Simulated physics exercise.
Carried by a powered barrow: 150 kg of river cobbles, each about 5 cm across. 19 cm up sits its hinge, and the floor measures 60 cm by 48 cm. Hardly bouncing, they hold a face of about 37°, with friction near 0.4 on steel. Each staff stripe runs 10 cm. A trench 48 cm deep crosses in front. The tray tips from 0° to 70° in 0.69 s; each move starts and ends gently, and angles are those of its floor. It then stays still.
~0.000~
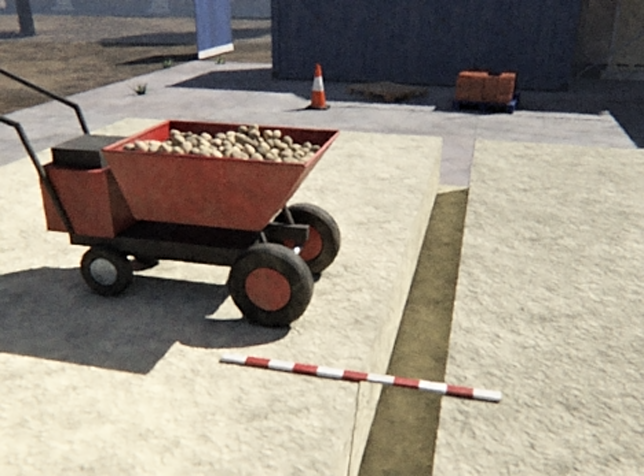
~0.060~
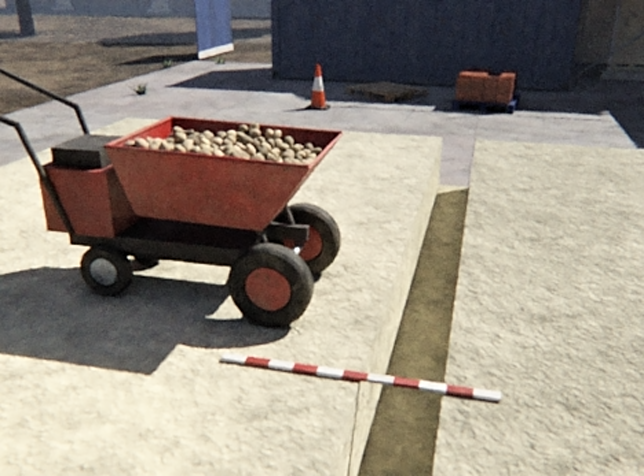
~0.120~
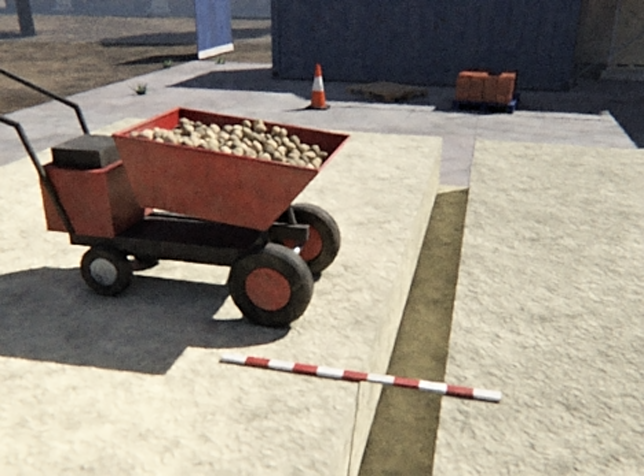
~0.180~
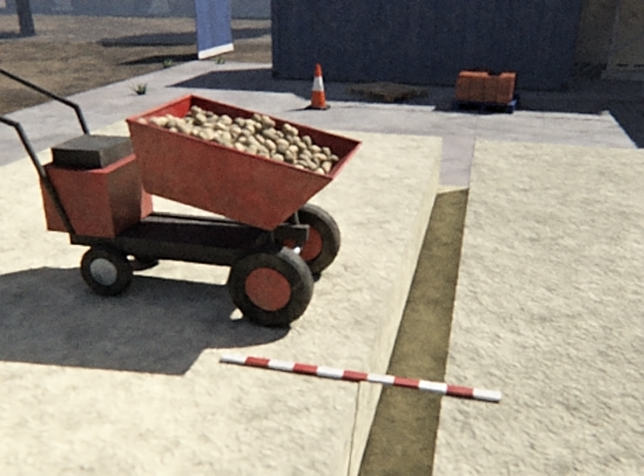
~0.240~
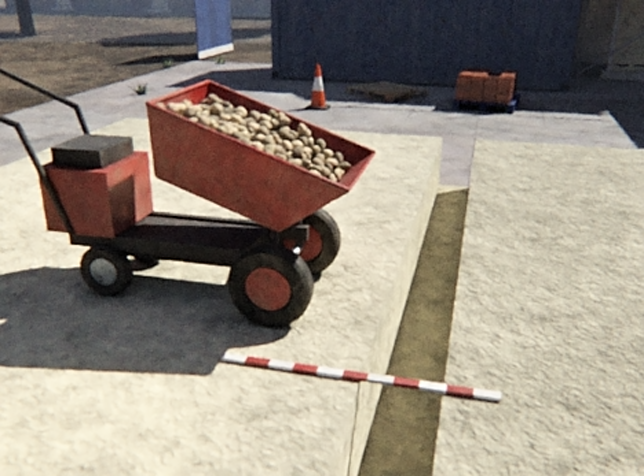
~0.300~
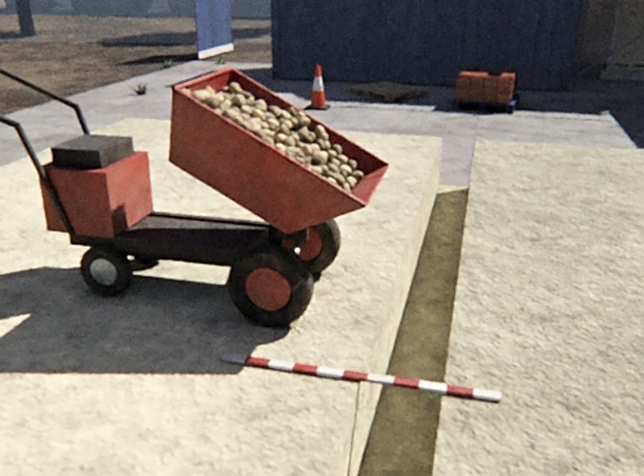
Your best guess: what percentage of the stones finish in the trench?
My guess is about 46 per cent.
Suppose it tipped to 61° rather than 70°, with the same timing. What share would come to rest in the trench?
Then about 30 per cent.
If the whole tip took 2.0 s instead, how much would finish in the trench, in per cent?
In that case some 65 per cent.
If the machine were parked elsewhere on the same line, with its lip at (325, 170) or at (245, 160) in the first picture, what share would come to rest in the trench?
Roughly 30 per cent, then 90 per cent.
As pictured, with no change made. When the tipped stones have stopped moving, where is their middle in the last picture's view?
About (472, 313).
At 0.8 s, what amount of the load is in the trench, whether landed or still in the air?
By that moment, roughly 10 per cent of the load.
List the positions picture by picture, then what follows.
In the first frame, the tray is at 0°, its lip at (305, 166); the top of the load is at (250, 136).
In the second frame, the tray is at 1°, its lip at (309, 167); the top of the load is at (238, 134); the stones move at 0.4 m/s on average.
In the third frame, the tray is at 6°, its lip at (319, 172); the top of the load is at (212, 129); the stones move at 0.8 m/s on average.
In the fourth frame, the tray is at 12°, its lip at (333, 179); the top of the load is at (200, 119); the stones move at 1.1 m/s on average.
In the fifth frame, the tray is at 20°, its lip at (349, 191); the top of the load is at (208, 107); the stones move at 1.3 m/s on average.
In the sixth frame, the tray is at 28°, its lip at (365, 206); the top of the load is at (226, 96); the stones move at 1.5 m/s on average.
After 0.5 s the floor is at 59°; 100 % in the tray; the foremost stones are at (392, 241).
After 0.8 s the floor is at 70°; 72 % in the tray, 11 % in the trench, 17 % past the trench; the foremost stones are at (495, 310).
After 1.1 s the floor is at 70°; 25 % in the tray, 21 % in the trench, 54 % past the trench; the foremost stones are past the picture's edge.
After 3.1 s the floor is at 70°; 0 % in the tray, 46 % in the trench, 54 % past the trench; the foremost stones are past the picture's edge.
